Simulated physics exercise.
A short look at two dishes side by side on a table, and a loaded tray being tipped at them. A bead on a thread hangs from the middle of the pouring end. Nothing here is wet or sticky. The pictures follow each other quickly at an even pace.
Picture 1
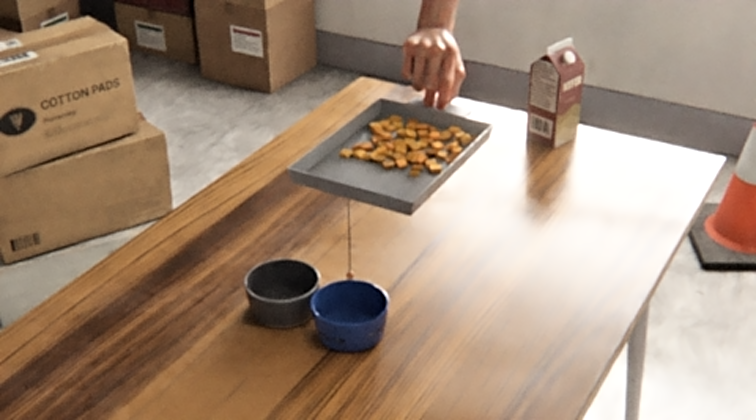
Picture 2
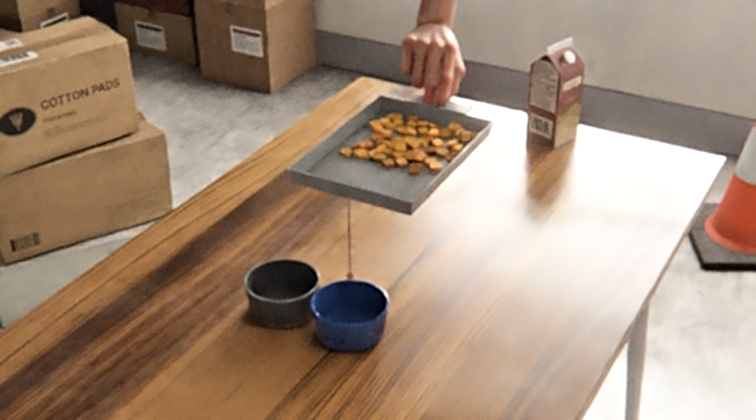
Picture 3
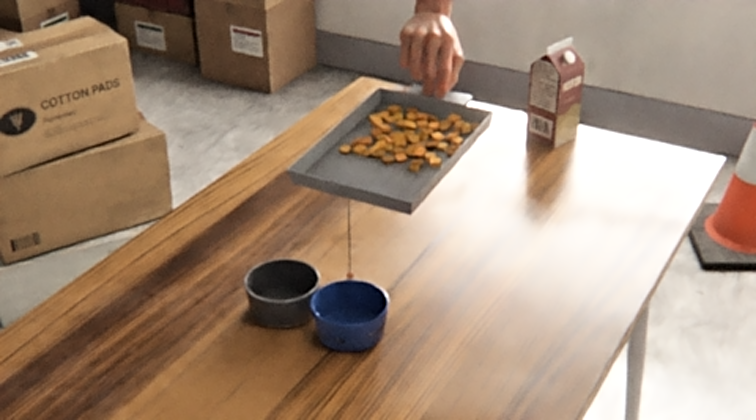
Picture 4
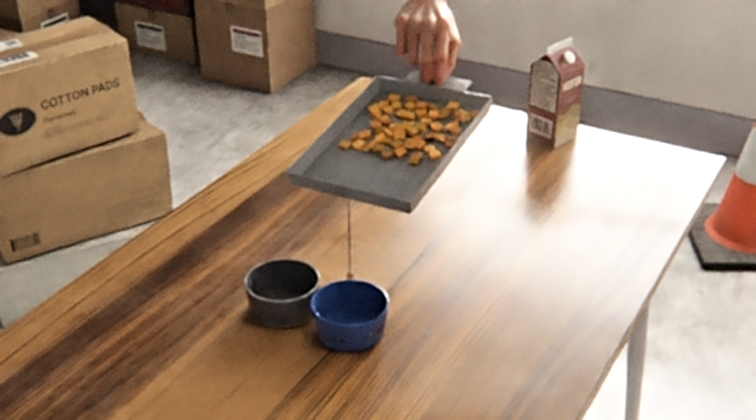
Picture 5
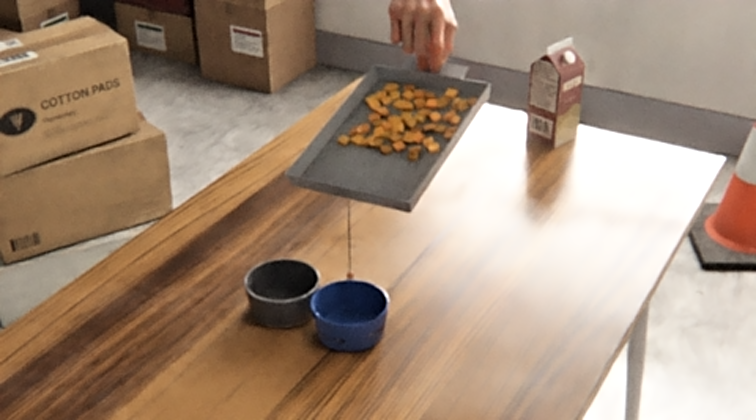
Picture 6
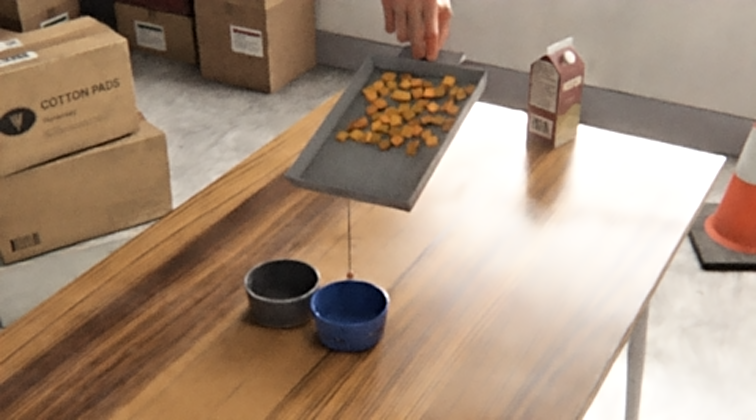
On a wooden table in a room with stacked cardboard boxes, a hand holds a grey tray of small orange-brown pieces above a dark dish and a blue dish, a thread hanging beneath it. The hand gradually raises the far end, tilting the tray more steeply, while the dishes stay still.
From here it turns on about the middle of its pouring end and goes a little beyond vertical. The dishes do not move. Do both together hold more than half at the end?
They take more than half between them.
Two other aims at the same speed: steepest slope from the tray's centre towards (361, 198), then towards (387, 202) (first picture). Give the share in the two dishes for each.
The first gives 50 %, the second 40 %.
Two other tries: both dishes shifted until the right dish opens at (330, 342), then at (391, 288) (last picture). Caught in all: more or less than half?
The first try: The smaller part. The second: The smaller part.
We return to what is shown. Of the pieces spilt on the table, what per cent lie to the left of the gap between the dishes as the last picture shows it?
Roughly 70 in a hundred.
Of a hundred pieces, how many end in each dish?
About: Left dish 40, right dish 30 per cent.
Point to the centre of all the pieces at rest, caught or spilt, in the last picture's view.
Close to (301, 319).
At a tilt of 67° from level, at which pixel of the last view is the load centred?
Around (337, 181).
Shortly afterwards, tray tipped steeply; all but a few on the tray; only a few in the air.
Next, tray tipped past a quarter turn; the bulk on the tray; a little in the right dish; a little in the left dish; a little outside both.
Some moments later, tray tipped past a quarter turn; near a third in the right dish; near half in the left dish; near a quarter outside both.
In the end, tray tipped past a quarter turn; near a third in the right dish; near half in the left dish; near a quarter outside both.
